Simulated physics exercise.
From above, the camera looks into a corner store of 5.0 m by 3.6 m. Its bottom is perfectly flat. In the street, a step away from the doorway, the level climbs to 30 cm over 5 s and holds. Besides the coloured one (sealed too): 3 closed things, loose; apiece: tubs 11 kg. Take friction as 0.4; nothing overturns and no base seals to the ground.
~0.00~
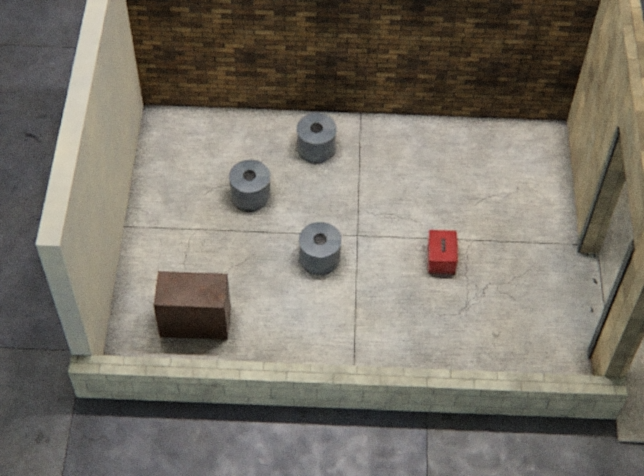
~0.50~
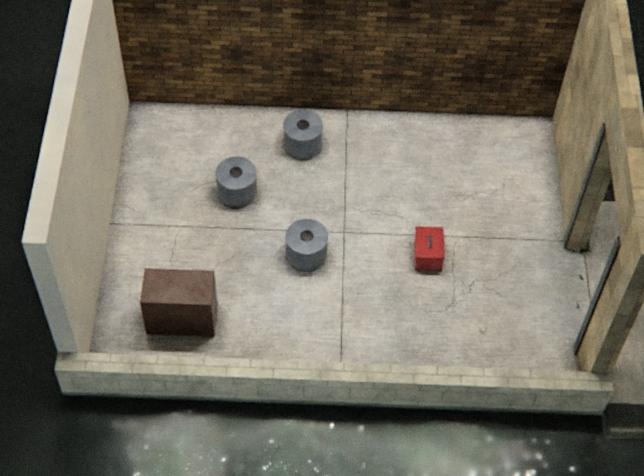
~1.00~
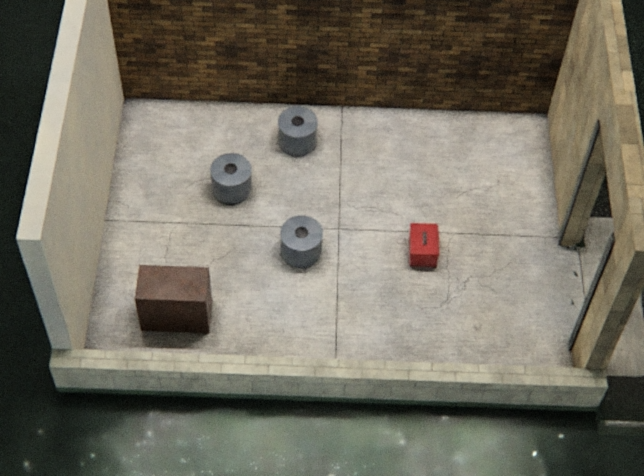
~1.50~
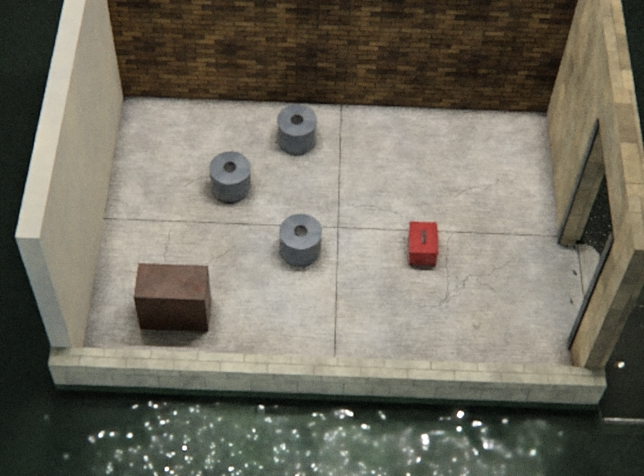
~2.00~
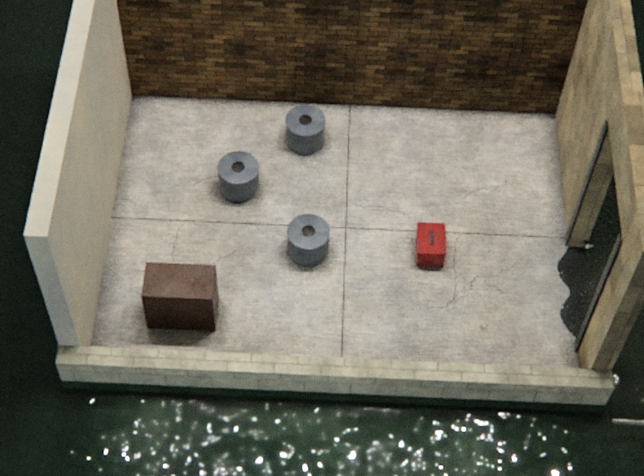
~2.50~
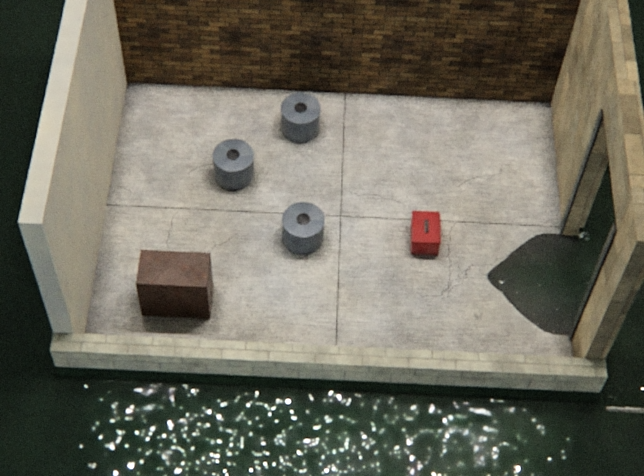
In the video, dark, glinting water surrounds a roofless room holding three gray cylinders, a brown box and a red box, then enters through the right-hand doorway and spreads over part of the floor while the objects stay still.
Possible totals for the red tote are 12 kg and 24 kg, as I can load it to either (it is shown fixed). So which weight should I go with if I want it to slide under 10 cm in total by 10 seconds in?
Go with neither, both fall short.
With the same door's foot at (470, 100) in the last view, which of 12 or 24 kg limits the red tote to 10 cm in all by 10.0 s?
Result: Heavier option only.
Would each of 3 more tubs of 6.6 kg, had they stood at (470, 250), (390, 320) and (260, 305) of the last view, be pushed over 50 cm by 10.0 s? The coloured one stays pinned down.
In the order given, beyond the mark, then beyond the mark, and last beyond the mark.
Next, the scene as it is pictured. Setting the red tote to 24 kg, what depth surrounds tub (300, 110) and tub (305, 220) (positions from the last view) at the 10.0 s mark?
Roughly 16 and 7 cm.
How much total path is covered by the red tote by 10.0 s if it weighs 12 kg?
Some 300 centimetres of travel in total.
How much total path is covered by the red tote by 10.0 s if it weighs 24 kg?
Total distance: Near 80 cm.
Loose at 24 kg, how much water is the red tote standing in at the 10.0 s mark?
About 9 cm.
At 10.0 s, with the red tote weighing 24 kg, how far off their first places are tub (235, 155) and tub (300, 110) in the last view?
Shifts: 60 cm / 100 cm.
After 3.5 s the red tote would be 0 cm from its start with 12 kg and 0 cm from its start with 24 kg; 3 cm of water round it then.
After 4.5 s the red tote would be 23 cm from its start with 12 kg and 0 cm from its start with 24 kg; 7 cm of water round it then.
After 7.0 s the red tote would be 170 cm from its start with 12 kg and 49 cm from its start with 24 kg; 7 cm of water round it then.
After 10.0 s the red tote would be 221 cm from its start with 12 kg and 76 cm from its start with 24 kg; 9 cm of water round it then.
